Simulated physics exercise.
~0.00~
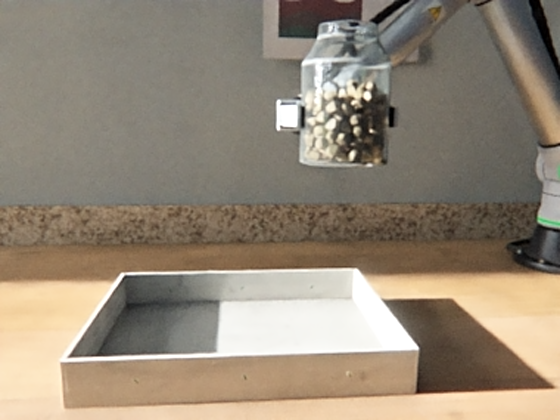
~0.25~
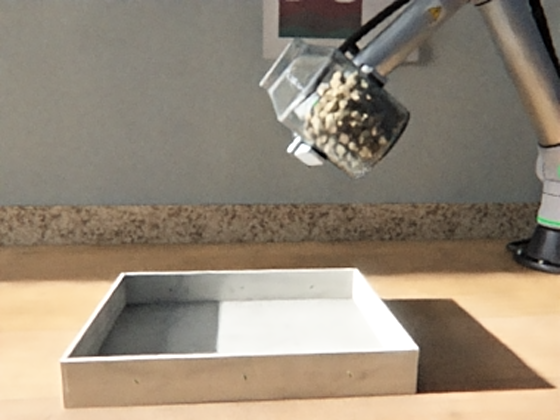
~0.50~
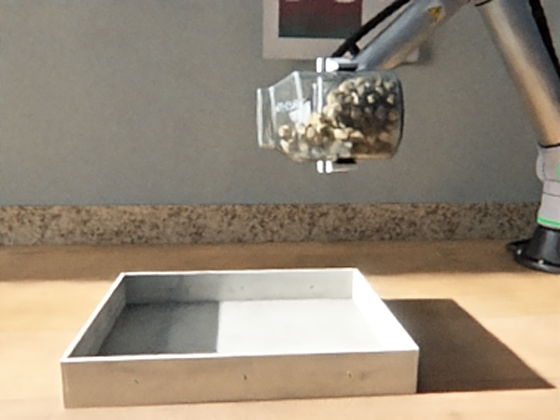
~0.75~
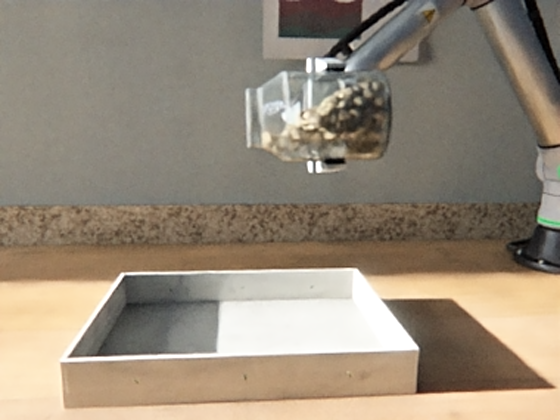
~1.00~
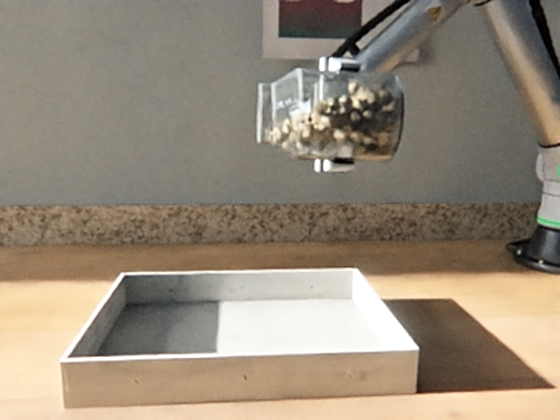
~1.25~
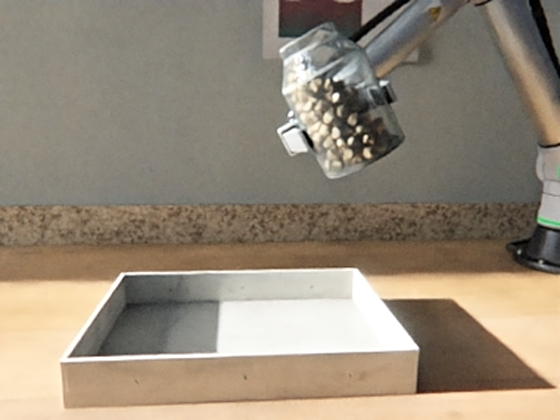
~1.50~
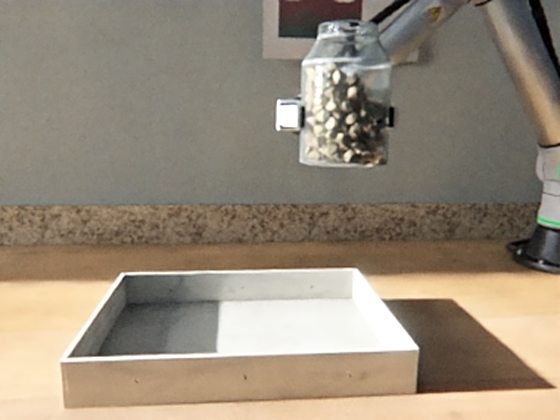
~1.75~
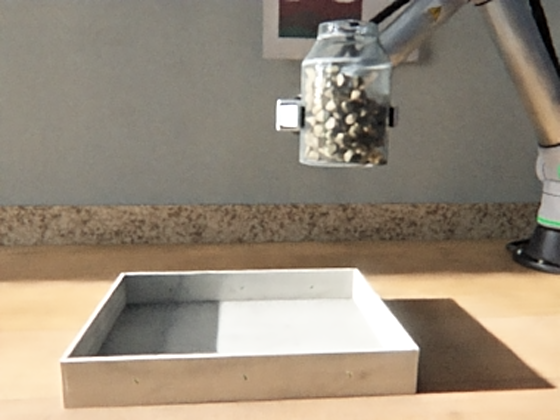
A clear glass jar filled with small pale and dark pebbles hangs in the grip of a metallic robot arm, above a wooden table seen from the front by a still camera. Below it to the left sits an empty, shallow light grey tray, with a grey wall and a speckled strip behind. The arm tips the jar to the left until it lies on its side, and the pebbles slide toward the neck. It shifts the jar slightly left and back right, then turns it upright again. The pebbles settle inside, and the tray remains empty.
